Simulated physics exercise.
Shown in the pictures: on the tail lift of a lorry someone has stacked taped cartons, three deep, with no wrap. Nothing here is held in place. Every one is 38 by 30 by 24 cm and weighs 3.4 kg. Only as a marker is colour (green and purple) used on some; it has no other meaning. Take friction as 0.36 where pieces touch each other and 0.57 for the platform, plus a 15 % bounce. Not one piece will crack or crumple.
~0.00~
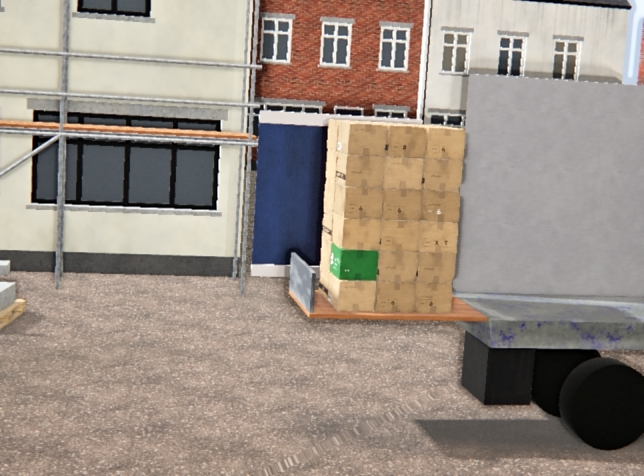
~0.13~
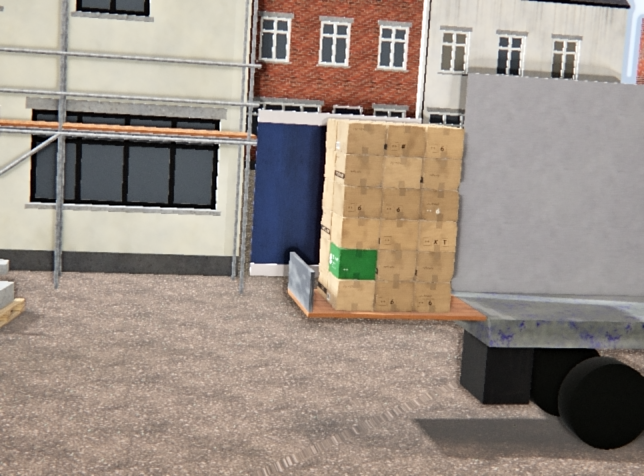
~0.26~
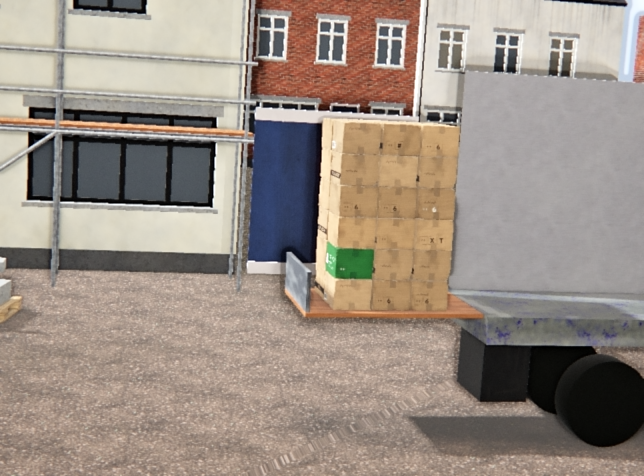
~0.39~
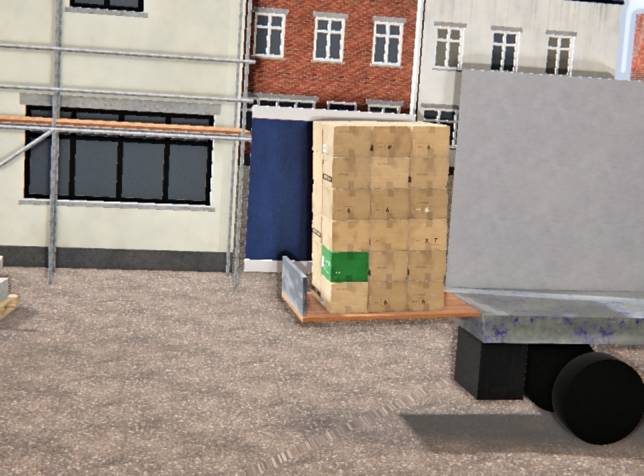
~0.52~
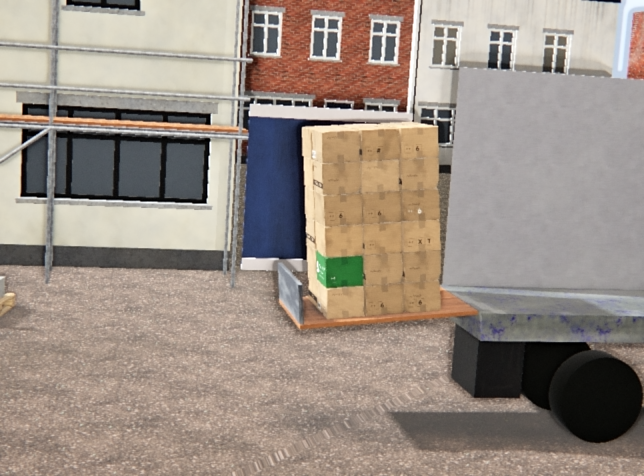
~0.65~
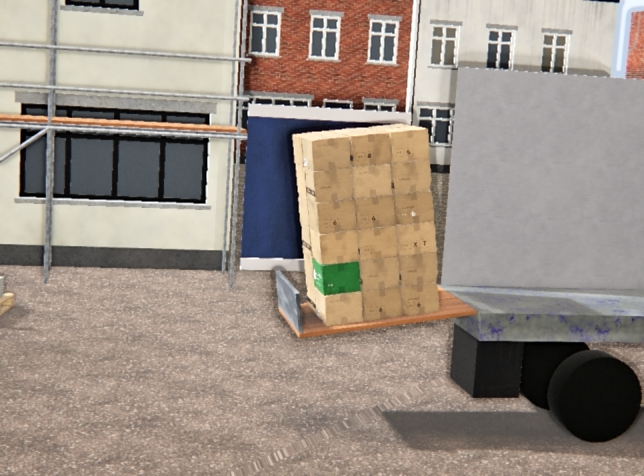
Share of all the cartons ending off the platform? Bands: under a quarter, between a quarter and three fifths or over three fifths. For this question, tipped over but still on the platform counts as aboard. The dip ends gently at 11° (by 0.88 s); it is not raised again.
A quarter to three fifths.
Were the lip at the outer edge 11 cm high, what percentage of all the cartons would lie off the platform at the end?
Result - 70 %.
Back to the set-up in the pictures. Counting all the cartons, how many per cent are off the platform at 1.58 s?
15 per cent.
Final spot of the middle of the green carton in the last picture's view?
In the final picture its centre lies roughly at (307, 282).
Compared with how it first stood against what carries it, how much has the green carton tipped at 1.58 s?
About 25 degrees.
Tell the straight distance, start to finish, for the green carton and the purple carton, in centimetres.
Roughly green 40, purple 50.
Around 1.10 s, slope 11°; none of the 36 cartons off the platform, 36 disturbed; purple carton tipped 5°; green carton tipped 5°.
Around 1.58 s, slope 11°; 5 of the 36 cartons off the platform; purple carton tipped 24°; green carton tipped 23°.
Around 1.96 s, slope 11°; 17 of the 36 cartons off the platform; purple carton tipped 31°; green carton tipped 31°.
Around 2.50 s, slope 11°; 18 of the 36 cartons off the platform; purple carton tipped 31°; green carton tipped 31°.
Finally (3.2 s), slope 11°; 18 of the 36 cartons off the platform; purple carton tipped 31°; green carton tipped 31°. That is 50 per cent. Seen by the last camera, middles, purple carton near (322, 243), green carton near (307, 282).
